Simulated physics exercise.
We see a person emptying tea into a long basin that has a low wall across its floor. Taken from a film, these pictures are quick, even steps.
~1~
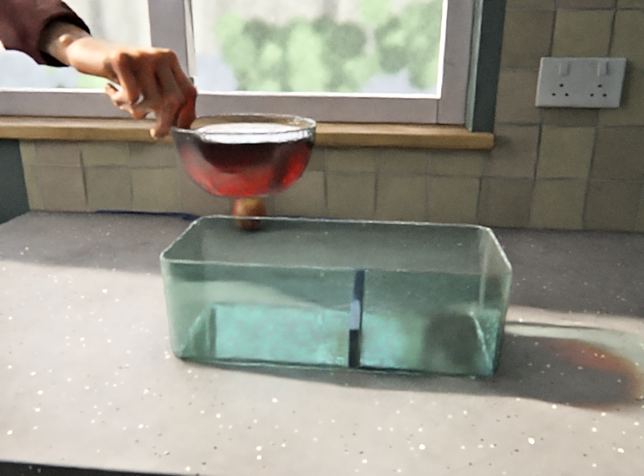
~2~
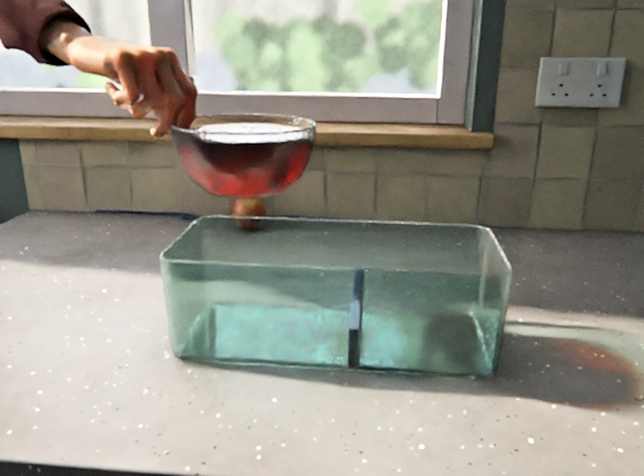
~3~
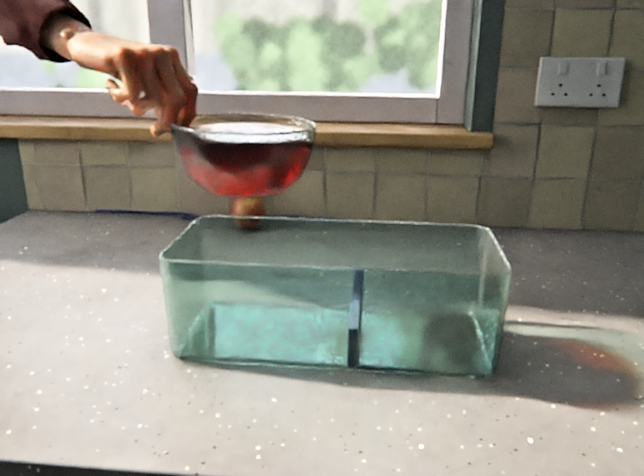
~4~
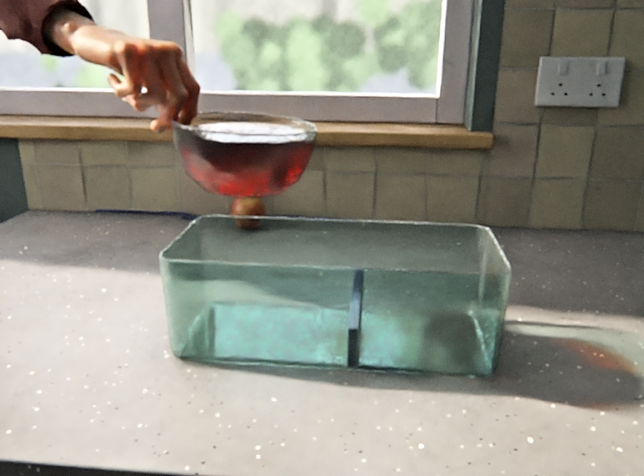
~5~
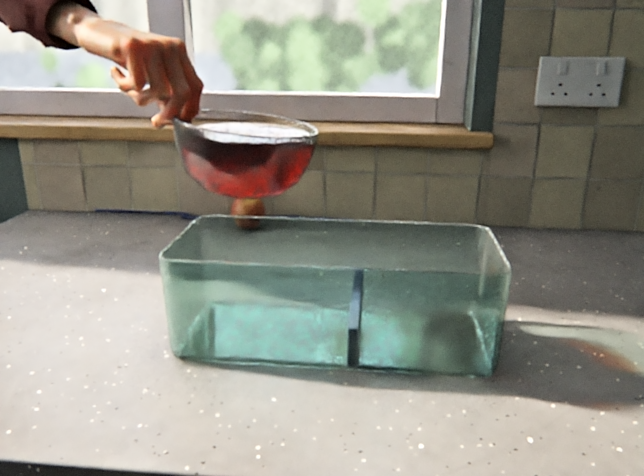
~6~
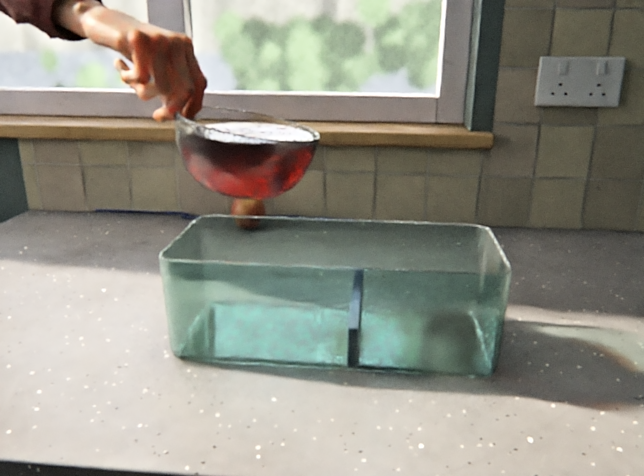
A hand slowly tilts a glass bowl of red tea rightward above a long clear basin.
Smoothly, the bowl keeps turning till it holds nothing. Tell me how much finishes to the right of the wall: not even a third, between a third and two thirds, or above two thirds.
I expect what gathers right of the wall to fall within one third to two thirds.
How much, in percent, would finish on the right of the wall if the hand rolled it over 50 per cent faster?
Roughly 45 in a hundred.
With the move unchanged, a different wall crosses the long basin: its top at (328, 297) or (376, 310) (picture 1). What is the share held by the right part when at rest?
It would come to roughly 80 per cent the first time and roughly 35 per cent the second.
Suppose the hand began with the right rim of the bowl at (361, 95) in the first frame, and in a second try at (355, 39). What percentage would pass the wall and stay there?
Around 90 percent first, around 90 percent second.
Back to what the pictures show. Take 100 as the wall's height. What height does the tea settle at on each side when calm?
I'd say about 20 for the left and about 40 for the right.
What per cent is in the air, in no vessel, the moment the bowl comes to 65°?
Share: Approx. 30 %.
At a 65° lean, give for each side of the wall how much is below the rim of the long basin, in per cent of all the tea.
Left part close to 5 in a hundred, right part close to 20.
A moment on, the tilt is 65° and 45 per cent is still to pour, 5 is left of the wall and 22 right of it.
Next, the tilt is 100° and 3 per cent is still to pour, 36 is left of the wall and 58 right of it.
Then the tilt is 106° and 0 per cent is still to pour, 42 is left of the wall and 58 right of it.
Later the tilt is 106° and 0 per cent is still to pour, 41 is left of the wall and 58 right of it.
In the end 41 per cent lies left of the wall, 58 right of it and 0 outside.
